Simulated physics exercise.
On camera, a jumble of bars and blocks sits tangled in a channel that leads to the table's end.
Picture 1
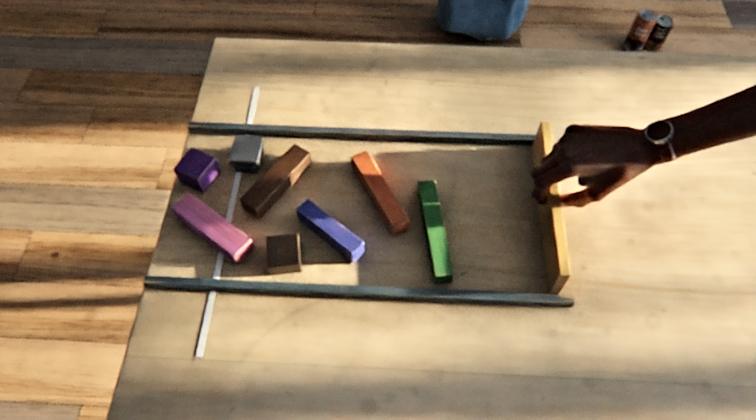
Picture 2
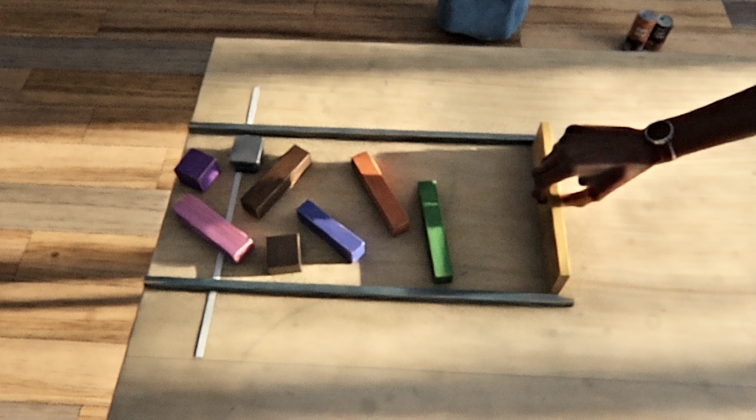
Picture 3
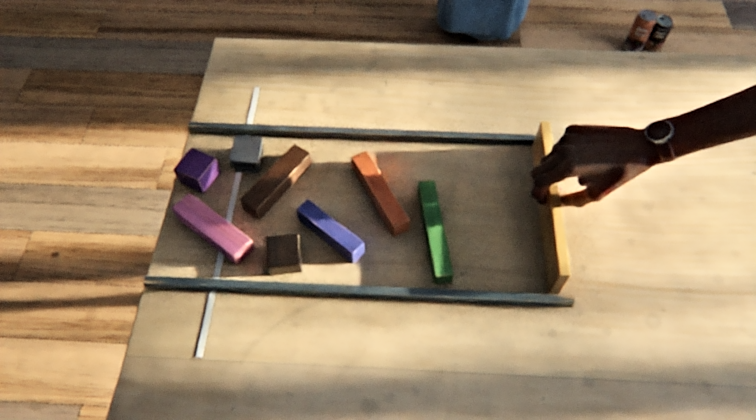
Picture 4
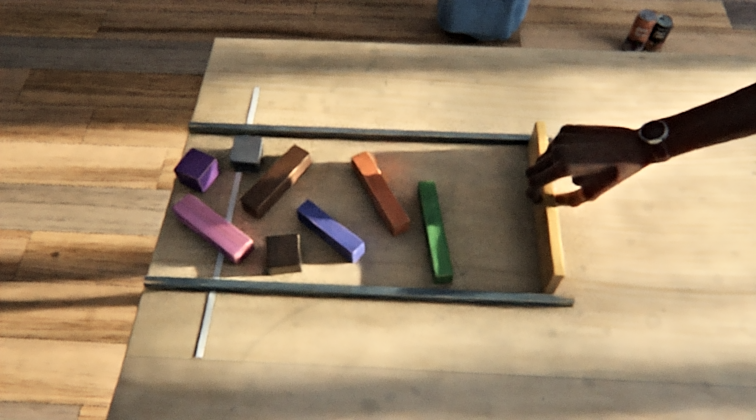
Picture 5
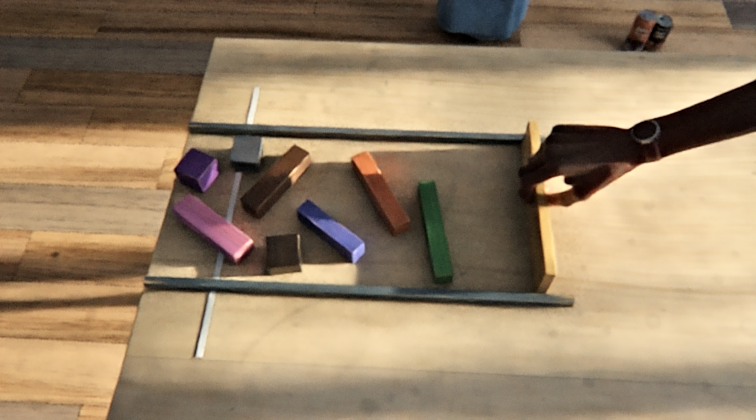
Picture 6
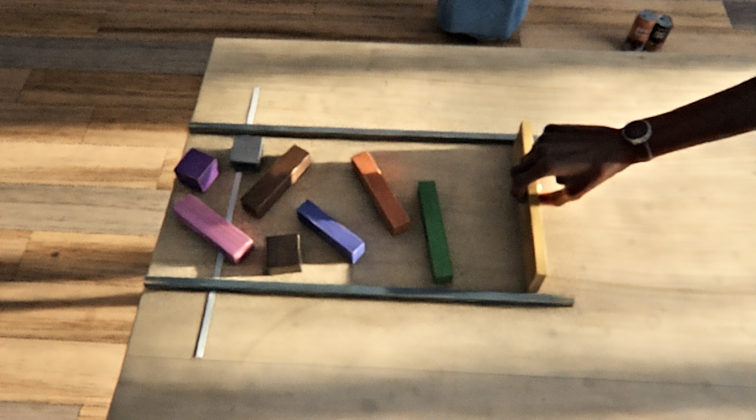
On a sunlit wooden table, a hand slides an upright board slightly left between two rails, while scattered coloured blocks stay still.
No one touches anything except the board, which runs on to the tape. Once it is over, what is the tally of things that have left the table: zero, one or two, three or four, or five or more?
After the push, three or four have dropped.
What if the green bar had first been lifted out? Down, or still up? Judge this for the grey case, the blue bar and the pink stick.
So the grey case keeps its place, the blue bar keeps its place and the pink stick goes down.
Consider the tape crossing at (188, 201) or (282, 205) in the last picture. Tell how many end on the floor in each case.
Ending up on the floor: First try 7, second try 0.
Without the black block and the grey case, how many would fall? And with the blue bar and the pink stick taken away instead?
2, then 1.
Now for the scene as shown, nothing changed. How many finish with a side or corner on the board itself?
Number in contact with it: 1.
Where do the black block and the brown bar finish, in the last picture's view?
Black block at (165, 253), brown bar at (172, 174).
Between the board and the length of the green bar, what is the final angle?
Roughly 0° out of line.
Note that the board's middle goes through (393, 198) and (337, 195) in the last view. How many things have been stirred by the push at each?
2, then 5.
Early on, none off yet; purple block at rest near (198, 170); pink stick at rest near (213, 228); grey case at rest near (248, 155).
Finally, the number that fall off is three or four; lost, grey case, pink stick and purple block.
